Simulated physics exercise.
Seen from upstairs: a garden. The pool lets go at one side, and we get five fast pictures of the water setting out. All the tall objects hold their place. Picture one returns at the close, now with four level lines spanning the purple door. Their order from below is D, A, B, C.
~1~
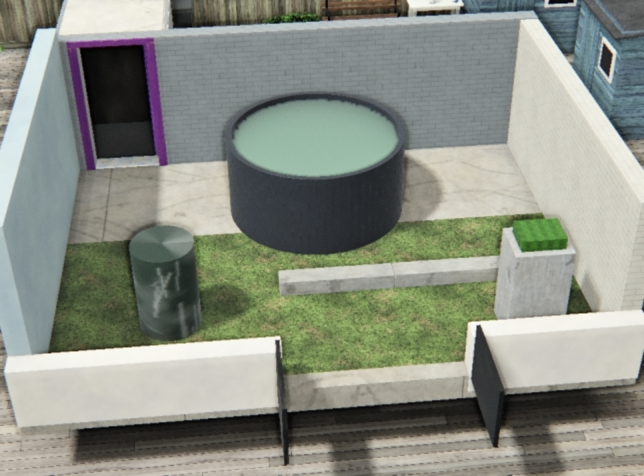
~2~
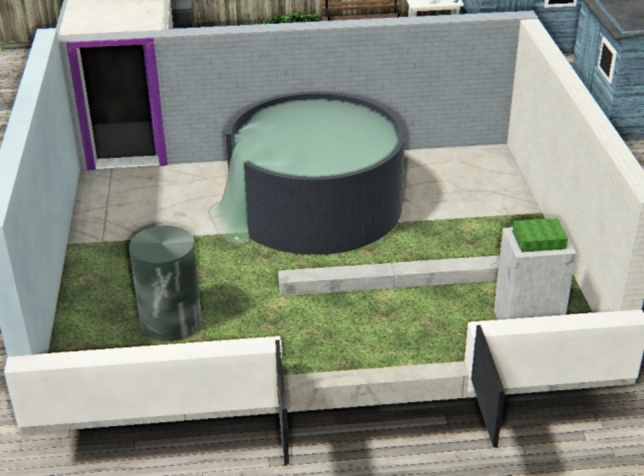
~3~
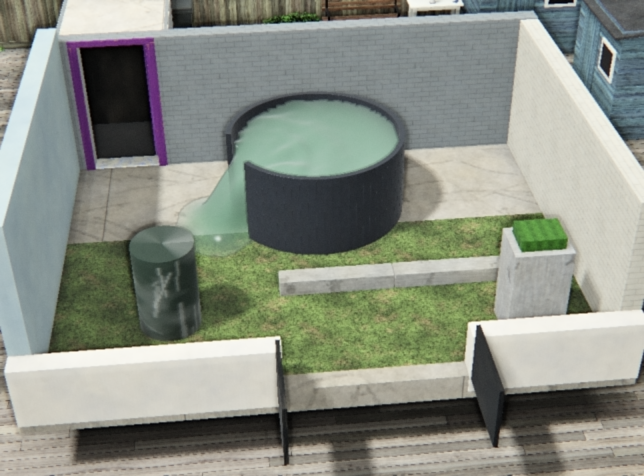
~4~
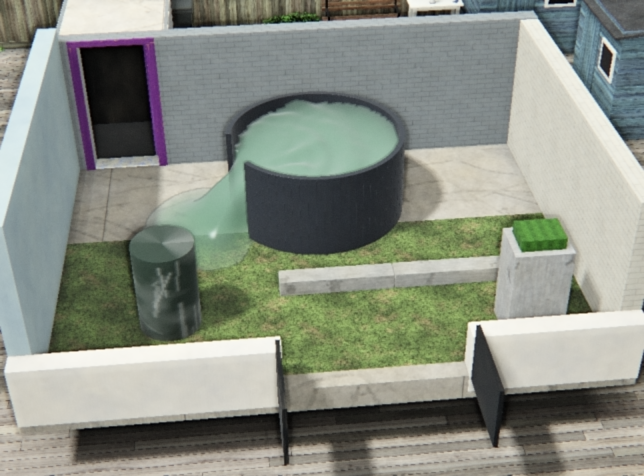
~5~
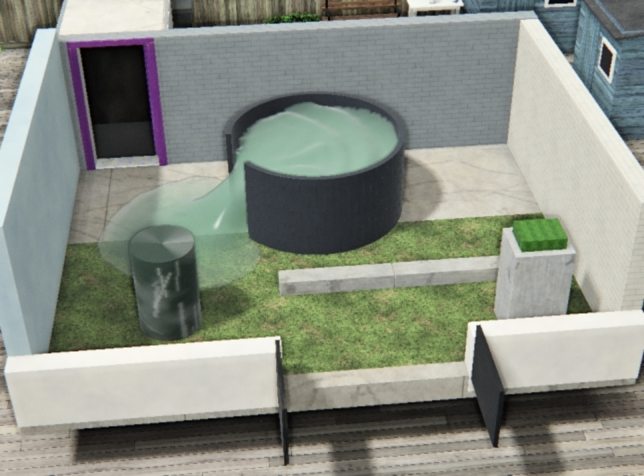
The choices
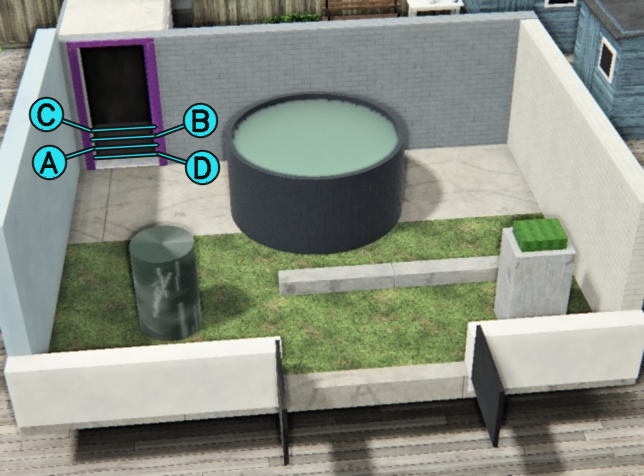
Pale green water pours from the round pool's left side and spreads around the dark cylinder.
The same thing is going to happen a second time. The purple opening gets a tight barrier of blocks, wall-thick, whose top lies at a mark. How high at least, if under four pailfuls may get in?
Mark A.
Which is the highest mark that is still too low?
It is D.
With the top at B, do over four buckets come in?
No, not at all.
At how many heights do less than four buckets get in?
Three of the four.
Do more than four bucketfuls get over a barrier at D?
Yes, it does.
In cyan, A at (125, 146); B at (124, 137); C at (122, 128); D at (126, 155); from the bottom up D, A, B, C.
Choosing A, a bucket or two gets in.
Choosing B, nothing gets over.
Choosing C, nothing gets over.
Choosing D, about 13 bucketfuls get in.
